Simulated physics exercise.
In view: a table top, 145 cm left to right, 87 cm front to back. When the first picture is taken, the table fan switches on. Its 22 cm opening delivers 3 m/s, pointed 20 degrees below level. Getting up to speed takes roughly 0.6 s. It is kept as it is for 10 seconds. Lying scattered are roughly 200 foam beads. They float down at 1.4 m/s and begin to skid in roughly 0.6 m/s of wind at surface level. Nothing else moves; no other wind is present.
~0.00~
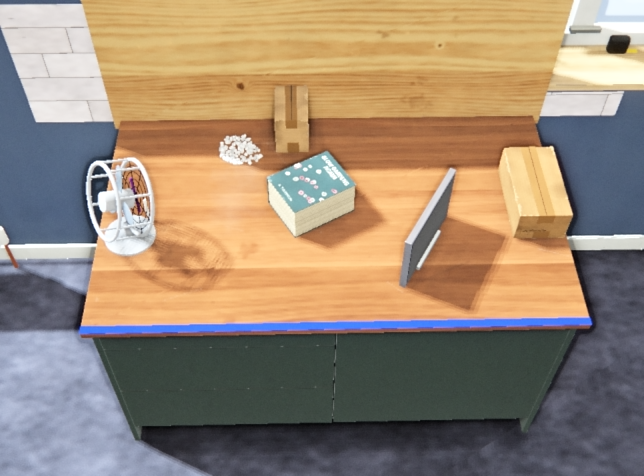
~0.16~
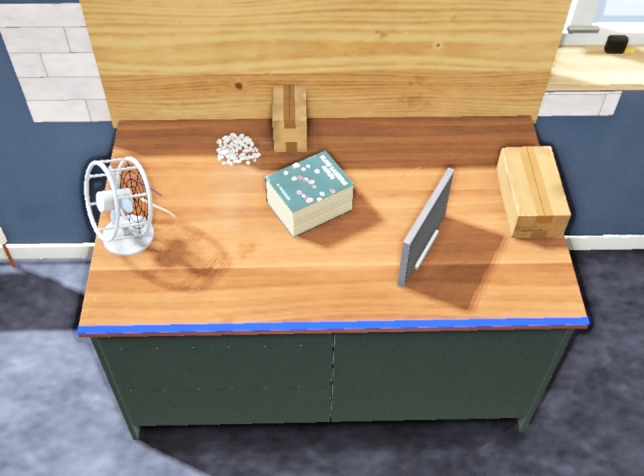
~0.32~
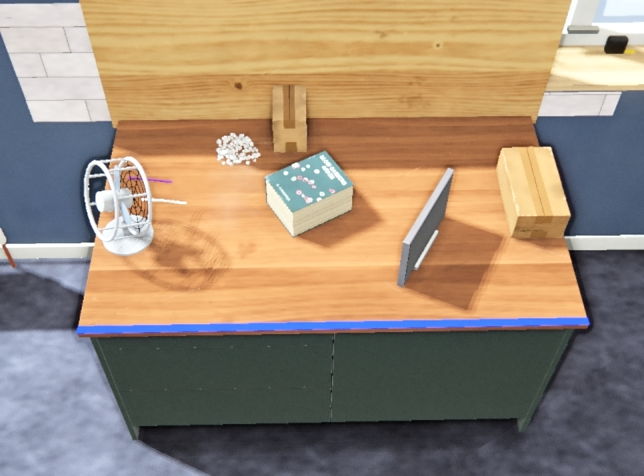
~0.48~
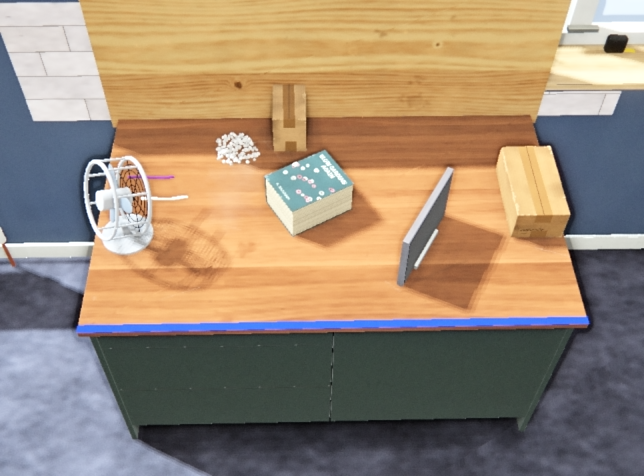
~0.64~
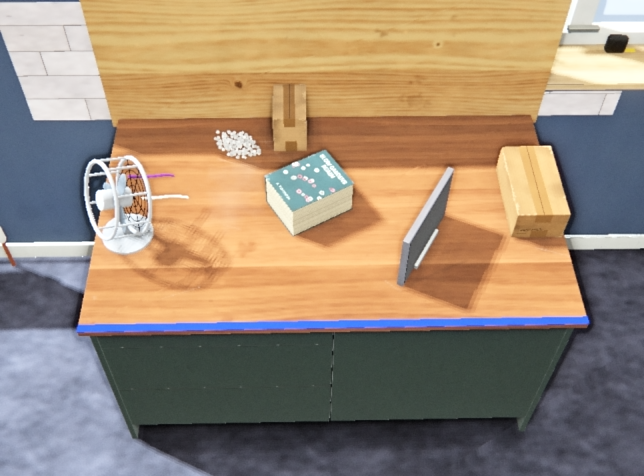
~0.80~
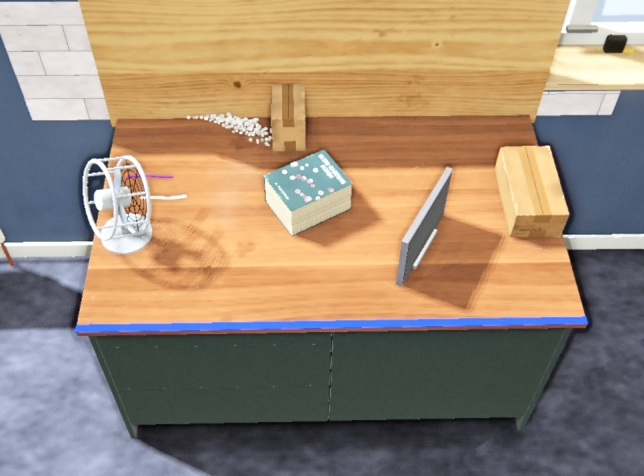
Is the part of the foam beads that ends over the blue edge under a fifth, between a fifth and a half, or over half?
Most likely fewer than a fifth finish over that edge.
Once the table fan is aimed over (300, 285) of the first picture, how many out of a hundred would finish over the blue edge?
Roughly 0 per cent.
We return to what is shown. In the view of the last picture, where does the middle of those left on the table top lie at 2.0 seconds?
At about (140, 118).
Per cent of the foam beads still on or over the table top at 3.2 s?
The remaining share is about 30 %.
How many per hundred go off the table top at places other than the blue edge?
100 per cent.
After 2.0 s, 68 % are on the move or not yet settled, 0 % are over the blue edge; the middle of those still in play is near (136, 117).
After 3.2 s, 34 % are on the move or not yet settled, 0 % are over the blue edge; the middle of those still in play is near (132, 117).
After 5.5 s, 8 % are on the move or not yet settled, 0 % are over the blue edge.
After 10.0 s, at the end, 0 % are over the blue edge.
